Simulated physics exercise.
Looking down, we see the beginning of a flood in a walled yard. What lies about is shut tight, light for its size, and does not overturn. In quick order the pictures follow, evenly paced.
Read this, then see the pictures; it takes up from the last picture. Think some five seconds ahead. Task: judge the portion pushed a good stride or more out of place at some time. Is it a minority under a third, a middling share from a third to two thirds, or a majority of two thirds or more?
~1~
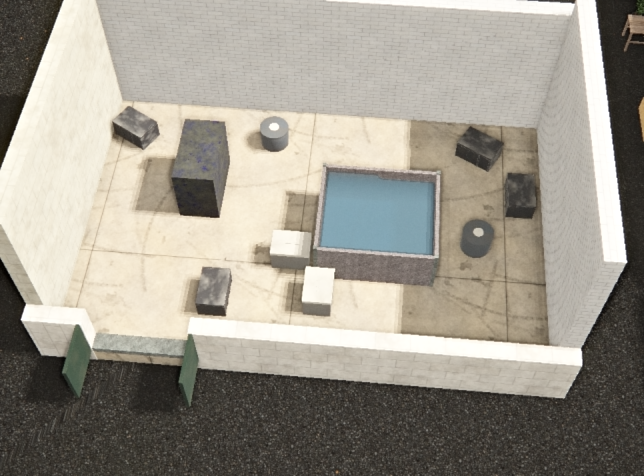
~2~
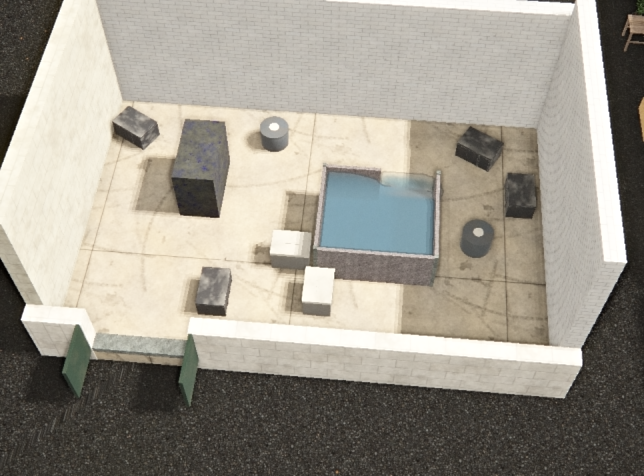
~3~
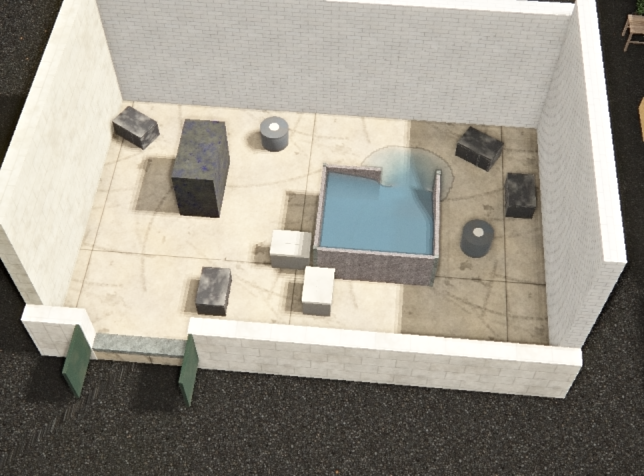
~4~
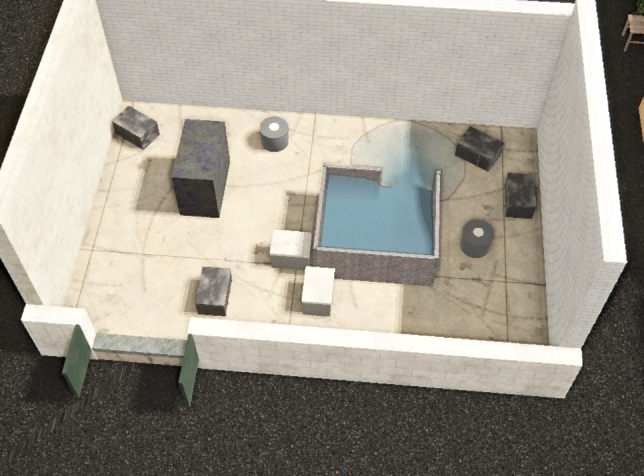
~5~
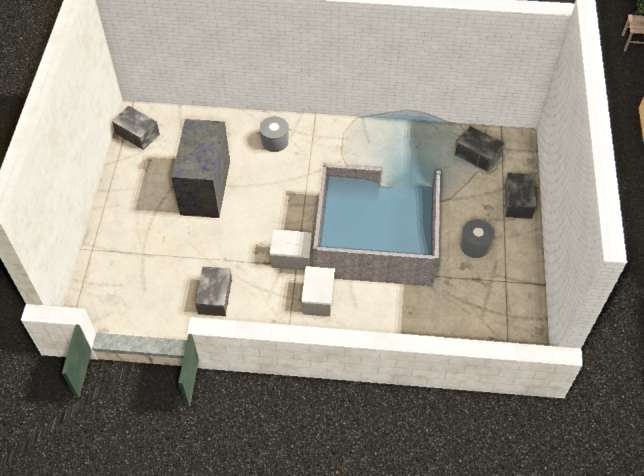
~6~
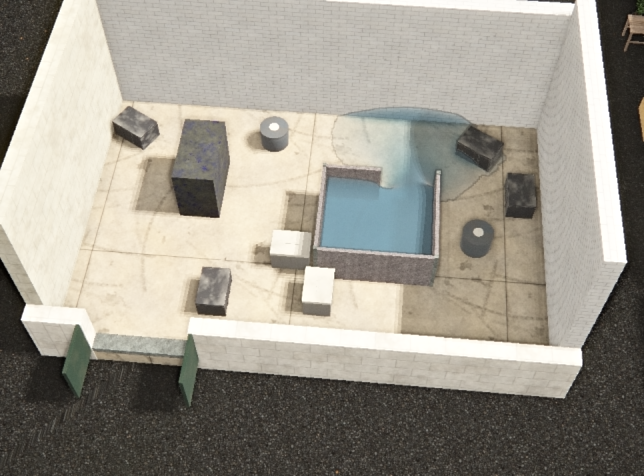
It stays in the middle third.
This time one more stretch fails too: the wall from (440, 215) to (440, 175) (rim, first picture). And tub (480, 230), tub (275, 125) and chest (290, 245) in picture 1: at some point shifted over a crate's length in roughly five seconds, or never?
Taking them one at a time, the first gets shoved clear, the second gets shoved clear and the third not displaced that far.
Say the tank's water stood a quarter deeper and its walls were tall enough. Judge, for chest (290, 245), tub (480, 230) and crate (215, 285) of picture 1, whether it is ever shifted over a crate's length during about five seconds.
The first one: Doesn't reach it. The second: Reaches it. The third: Doesn't reach it.
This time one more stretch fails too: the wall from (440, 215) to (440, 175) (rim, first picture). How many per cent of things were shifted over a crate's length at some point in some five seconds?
I'd guess around 60 percent of them.
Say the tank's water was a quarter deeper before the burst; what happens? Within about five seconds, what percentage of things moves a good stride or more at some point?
Share moved: 60 in a hundred.
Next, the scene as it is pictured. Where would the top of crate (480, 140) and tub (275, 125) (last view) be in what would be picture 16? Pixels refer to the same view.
Close to (524, 152), and close to (243, 144).
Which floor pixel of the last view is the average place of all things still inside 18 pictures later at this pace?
Mean position: Approx. (324, 242) px.
A moment on, 0 of 8 are well off their spots; 0 afloat.
Next, 2 of 8 are well off their spots; 1 afloat.
Later, 4 of 8 are well off their spots; 2 afloat.
In the end, 5 of 8 are well off their spots, and 5 have been at some point; 1 afloat.
